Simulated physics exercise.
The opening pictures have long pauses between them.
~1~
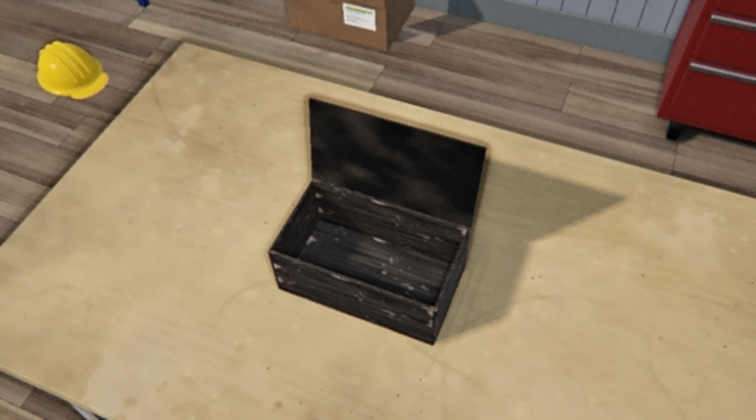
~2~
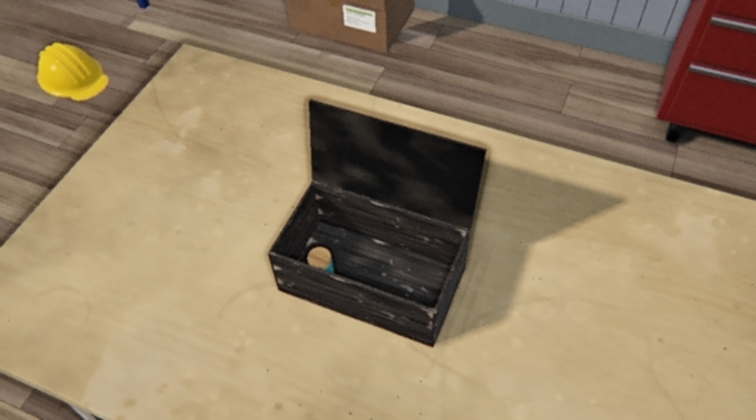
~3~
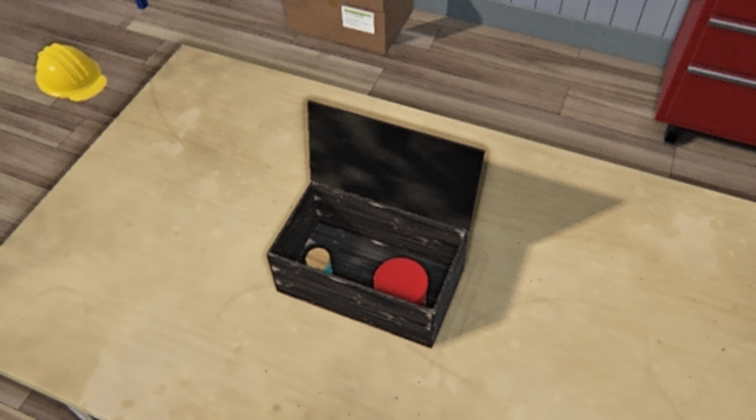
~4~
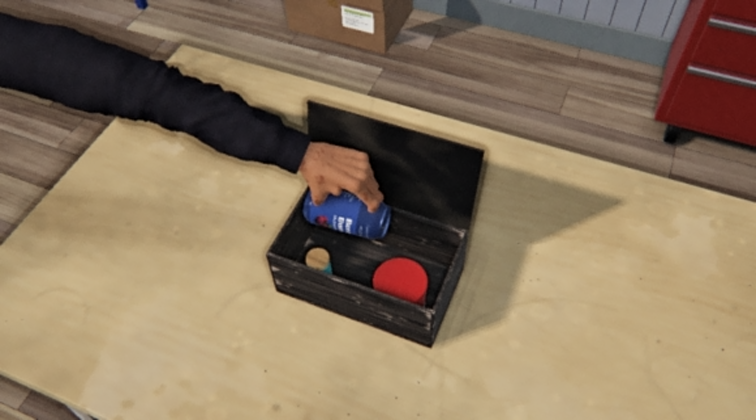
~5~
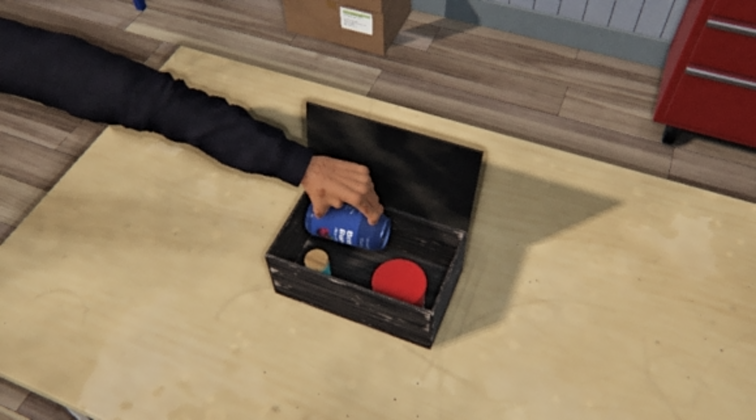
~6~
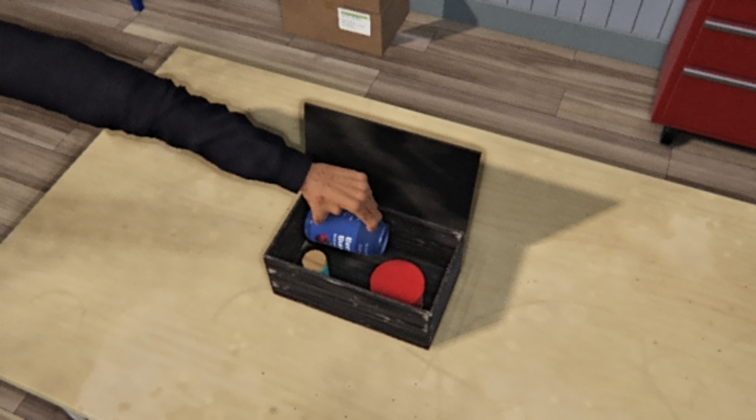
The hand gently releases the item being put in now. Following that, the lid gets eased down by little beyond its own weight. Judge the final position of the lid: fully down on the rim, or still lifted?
Final position: Fully down on the rim.
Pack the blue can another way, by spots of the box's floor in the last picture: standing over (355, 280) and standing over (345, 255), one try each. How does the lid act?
Case one: Lid left up; case two: Lid left up.
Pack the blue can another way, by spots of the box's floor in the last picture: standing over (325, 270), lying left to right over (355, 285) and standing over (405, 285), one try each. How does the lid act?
1: Open. 2: Closed. 3: Open.
Then, 0.50 s after the last picture, blue can rolled about its own width near (366, 245).
Then, 1.50 s after the last picture, lid 66° above the rim; blue can rolled well along near (370, 249); red tub slid a little.
Then, 2.20 s after the last picture, lid 20° above the rim; blue can rolled well along near (370, 249); red tub slid a little.
At rest, lid shut; moved from the start, blue can; the other 2 in place. Seen from the same camera at the end, blue can near (371, 249).
